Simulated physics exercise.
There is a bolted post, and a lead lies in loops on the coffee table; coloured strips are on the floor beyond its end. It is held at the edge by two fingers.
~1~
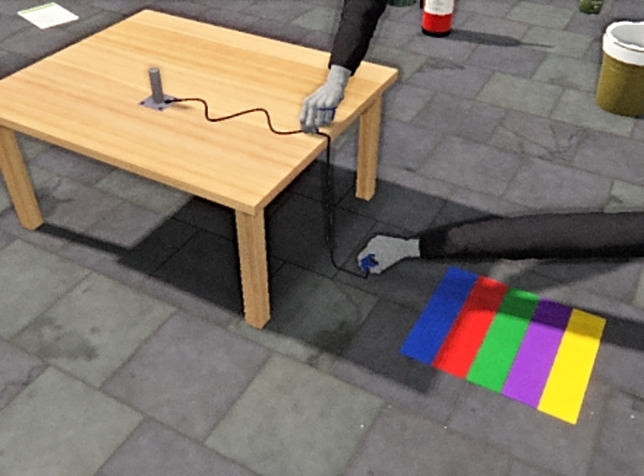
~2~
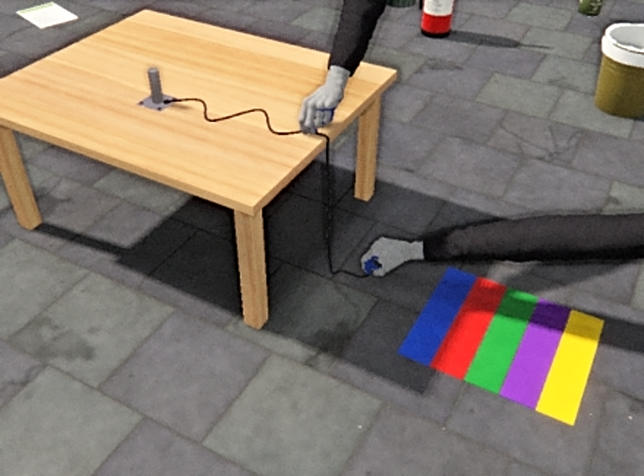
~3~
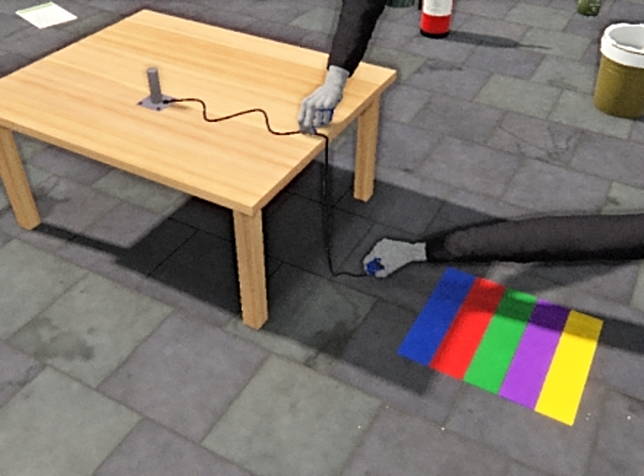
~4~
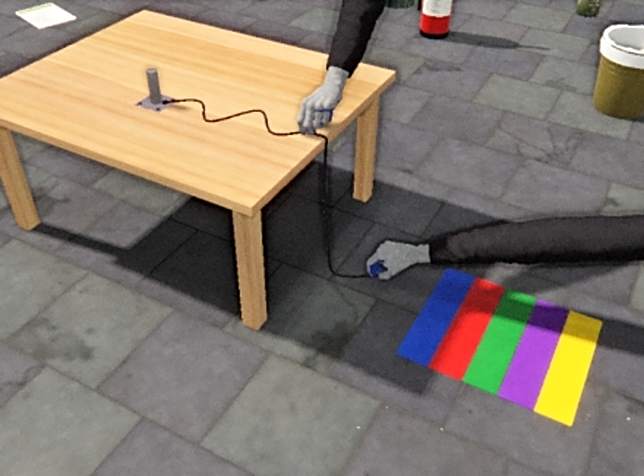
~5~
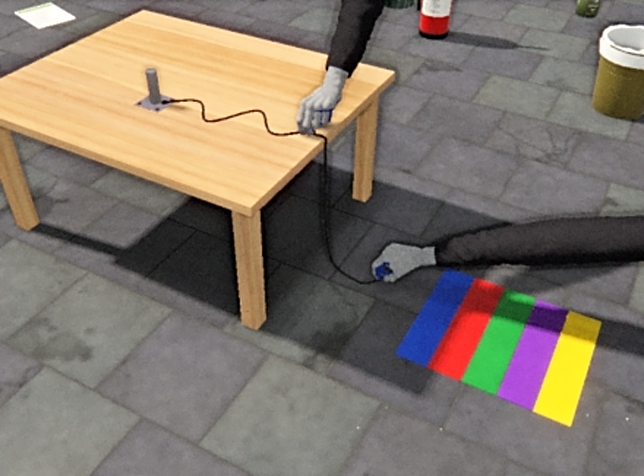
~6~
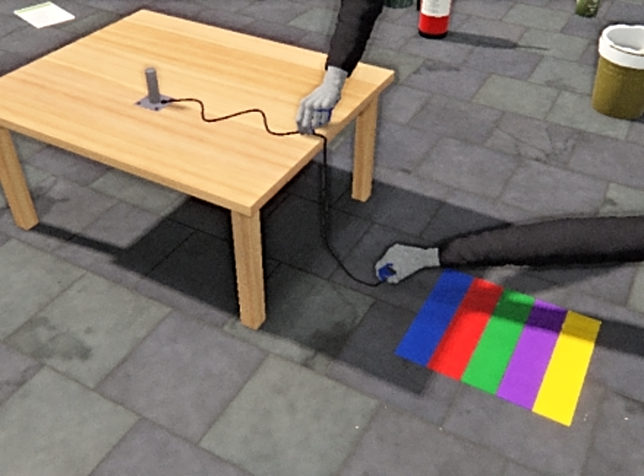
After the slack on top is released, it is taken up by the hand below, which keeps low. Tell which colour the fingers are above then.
They are above purple.
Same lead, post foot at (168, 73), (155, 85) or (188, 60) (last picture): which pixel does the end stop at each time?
Going through the tries, you get (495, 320), then (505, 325), then (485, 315).
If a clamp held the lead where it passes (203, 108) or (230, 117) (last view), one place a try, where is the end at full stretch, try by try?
(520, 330), (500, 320).
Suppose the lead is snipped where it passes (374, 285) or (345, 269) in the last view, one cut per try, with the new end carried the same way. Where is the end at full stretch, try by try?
It would be at (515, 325) in the first case and at (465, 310) in the second.
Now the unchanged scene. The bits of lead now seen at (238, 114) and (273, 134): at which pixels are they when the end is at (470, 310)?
The two spots arrive at (261, 128) and (321, 153).
Soon after, end near (470, 310); over red.
Then, end near (511, 326); over green.
At full stretch, end near (537, 335); over purple. It gets as far as the purple strip.
